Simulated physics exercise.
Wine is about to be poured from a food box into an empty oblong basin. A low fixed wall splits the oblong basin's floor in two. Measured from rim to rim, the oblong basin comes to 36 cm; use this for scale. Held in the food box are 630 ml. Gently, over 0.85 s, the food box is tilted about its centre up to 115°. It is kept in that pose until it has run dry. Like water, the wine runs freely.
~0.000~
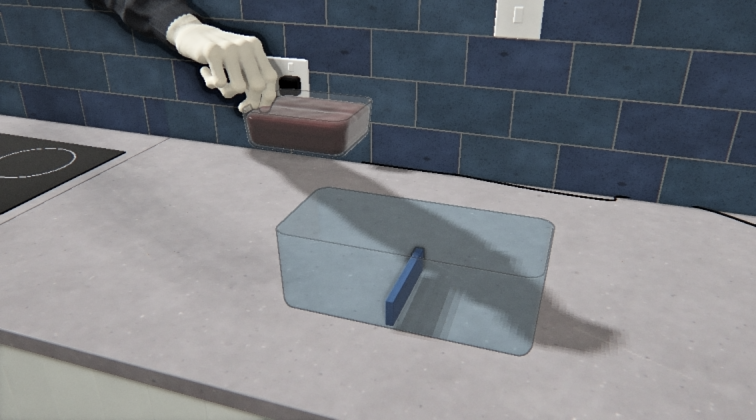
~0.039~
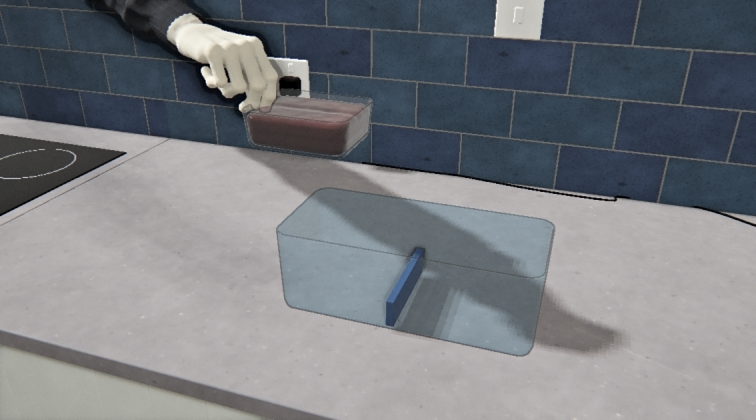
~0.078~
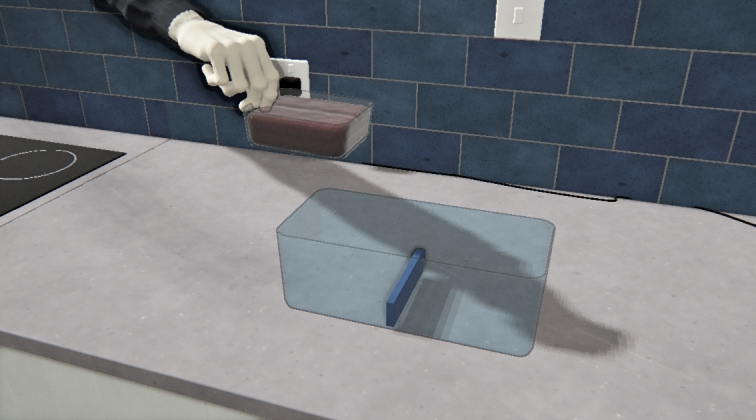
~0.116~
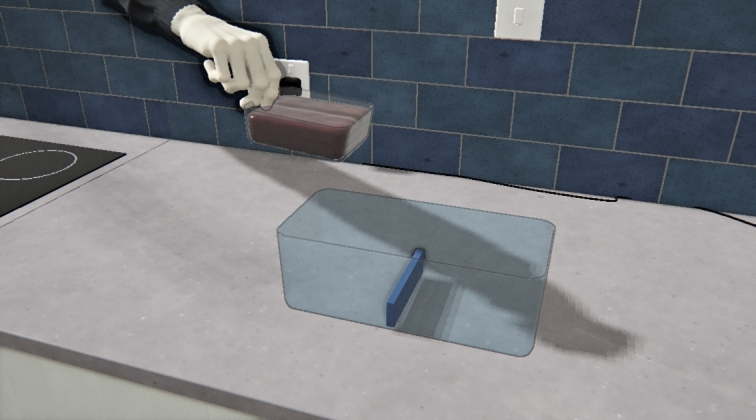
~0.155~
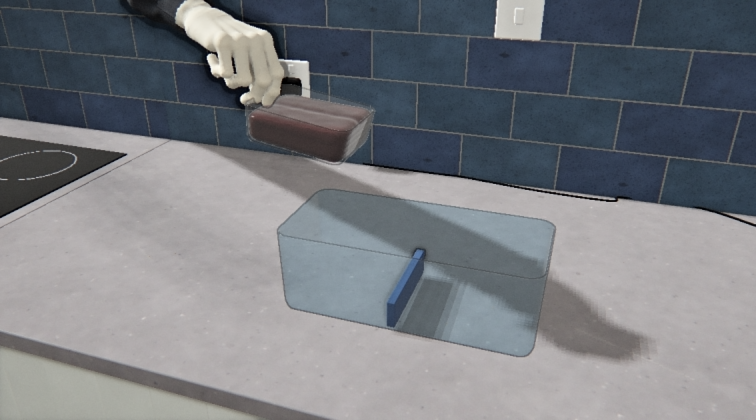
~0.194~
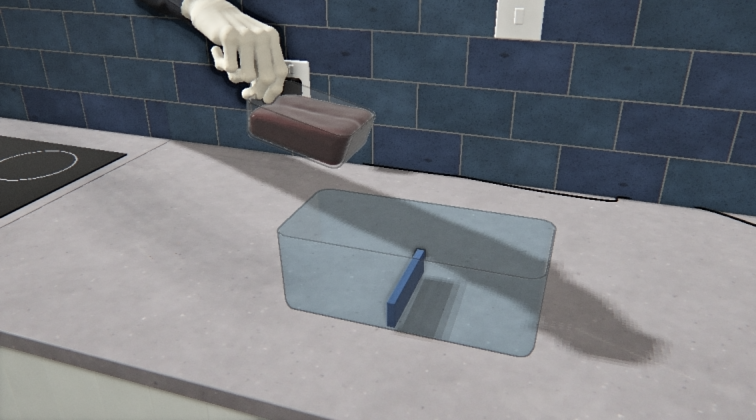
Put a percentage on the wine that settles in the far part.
Roughly 48 per cent ends up there.
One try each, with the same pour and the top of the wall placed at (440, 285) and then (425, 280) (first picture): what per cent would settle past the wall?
Try 1: 15 %; try 2: 10 %.
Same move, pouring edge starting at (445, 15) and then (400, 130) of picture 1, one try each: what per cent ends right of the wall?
Try 1: 80 %; try 2: 80 %.
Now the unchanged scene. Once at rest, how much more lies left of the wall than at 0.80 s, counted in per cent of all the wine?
I'd say near 2 percent.
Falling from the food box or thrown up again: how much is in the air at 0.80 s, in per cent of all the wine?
Estimate: About 3 in a hundred.
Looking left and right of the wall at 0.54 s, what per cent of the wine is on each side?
Around 16 percent on the left and 24 on the right.
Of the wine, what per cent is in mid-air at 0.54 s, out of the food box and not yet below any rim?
Some 48 per cent, I reckon.
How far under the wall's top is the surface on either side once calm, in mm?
It's around 28 mm on the left side and around 30 mm on the right side.
By 0.54 s the tilt is 81° and 13 per cent is still to pour, 16 is left of the wall and 23 right of it.
By 0.80 s the tilt is 114° and 1 per cent is still to pour, 48 is left of the wall and 47 right of it.
By 1.06 s the tilt is 115° and 0 per cent is still to pour, 50 is left of the wall and 48 right of it.
By 1.35 s the tilt is 115° and 0 per cent is still to pour, 50 is left of the wall and 48 right of it.
At rest 50 per cent lies left of the wall, 48 right of it and 2 outside.
